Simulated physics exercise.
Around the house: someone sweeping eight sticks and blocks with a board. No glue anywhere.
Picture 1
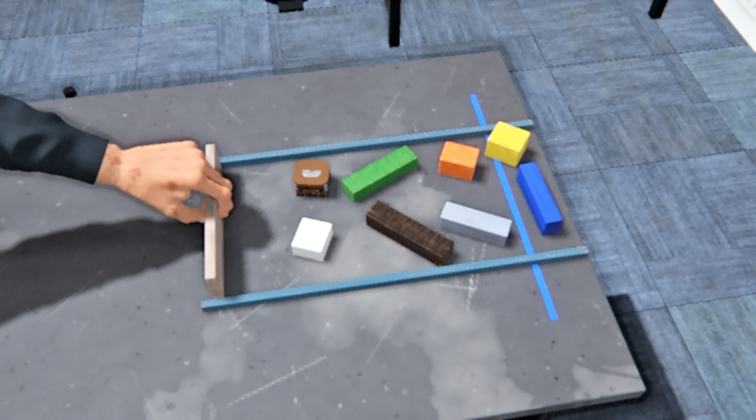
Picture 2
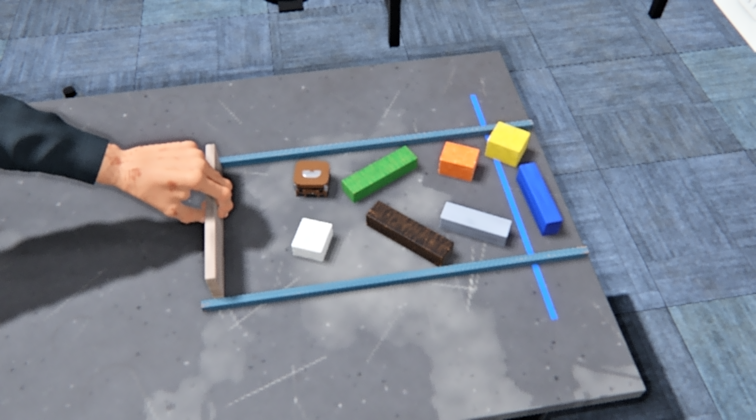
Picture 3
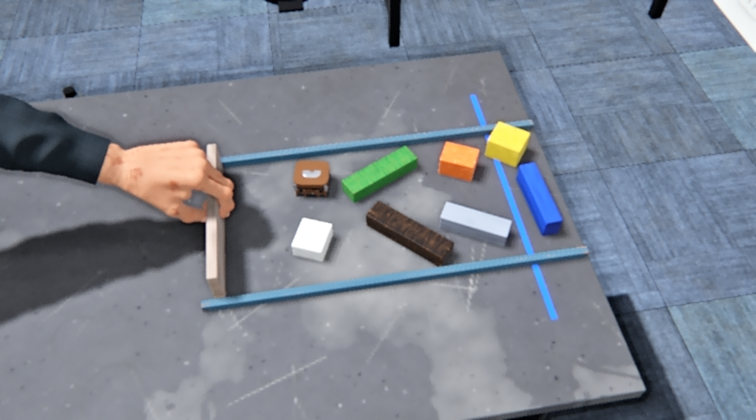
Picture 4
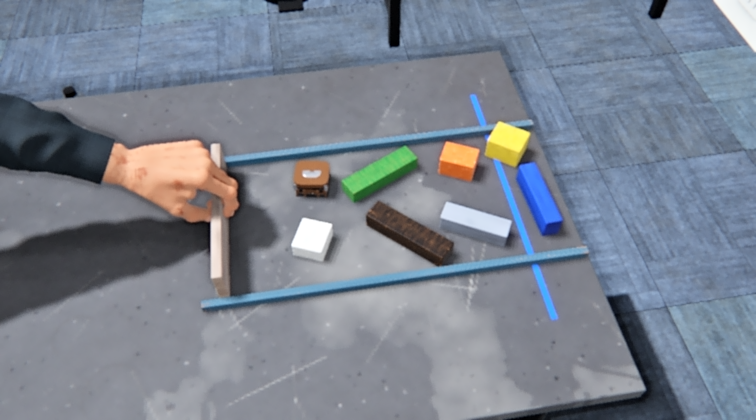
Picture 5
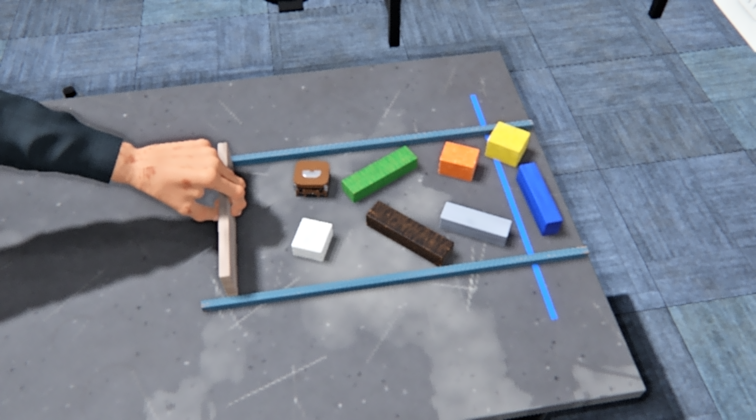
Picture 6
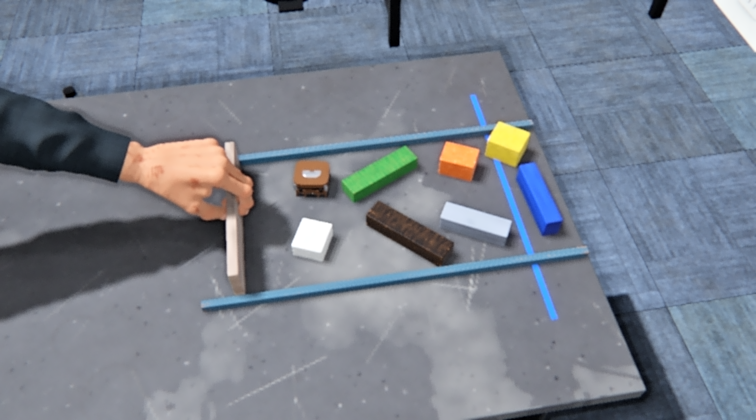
On a dark tabletop between two blue strips, a hand held an upright board near scattered colorful blocks and sticks, kept it still at first, then slid it slightly right without touching any of them.
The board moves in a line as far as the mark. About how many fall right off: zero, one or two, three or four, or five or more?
Outcome: The number that fall off is three or four.
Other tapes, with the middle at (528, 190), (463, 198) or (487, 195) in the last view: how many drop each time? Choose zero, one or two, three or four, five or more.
In that order: Five or more; one or two; either one or two.
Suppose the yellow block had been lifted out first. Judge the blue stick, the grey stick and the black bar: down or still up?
The blue stick comes down, the grey stick tumbles off, the black bar does not fall.
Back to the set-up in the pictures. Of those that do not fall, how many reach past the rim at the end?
The number is 1.
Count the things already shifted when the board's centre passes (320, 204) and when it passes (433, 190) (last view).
First 3, then 8.
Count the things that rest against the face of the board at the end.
In contact: 2.
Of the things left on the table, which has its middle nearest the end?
It is the green bar.
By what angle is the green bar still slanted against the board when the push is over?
Near 20 degrees.
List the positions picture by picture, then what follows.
The first frame shows blue stick (538, 198); yellow block (507, 144); orange block (459, 162); board (215, 218); tape (508, 192).
The second frame shows yellow block (507, 145); board (215, 218).
The third frame shows orange block (459, 162); grey stick (475, 224).
The fourth frame shows blue stick (538, 199); black bar (409, 234).
The fifth frame shows yellow block (507, 145); white block (313, 240).
The sixth frame shows blue stick (538, 199); yellow block (507, 145); orange block (459, 162); board (235, 216); tape (508, 192).
Early on, none off yet; blue stick at rest near (538, 199); yellow block at rest near (507, 145); orange block at rest near (459, 161).
Finally, the number that fall off is three or four; lost, grey stick, orange block, yellow block and blue stick.
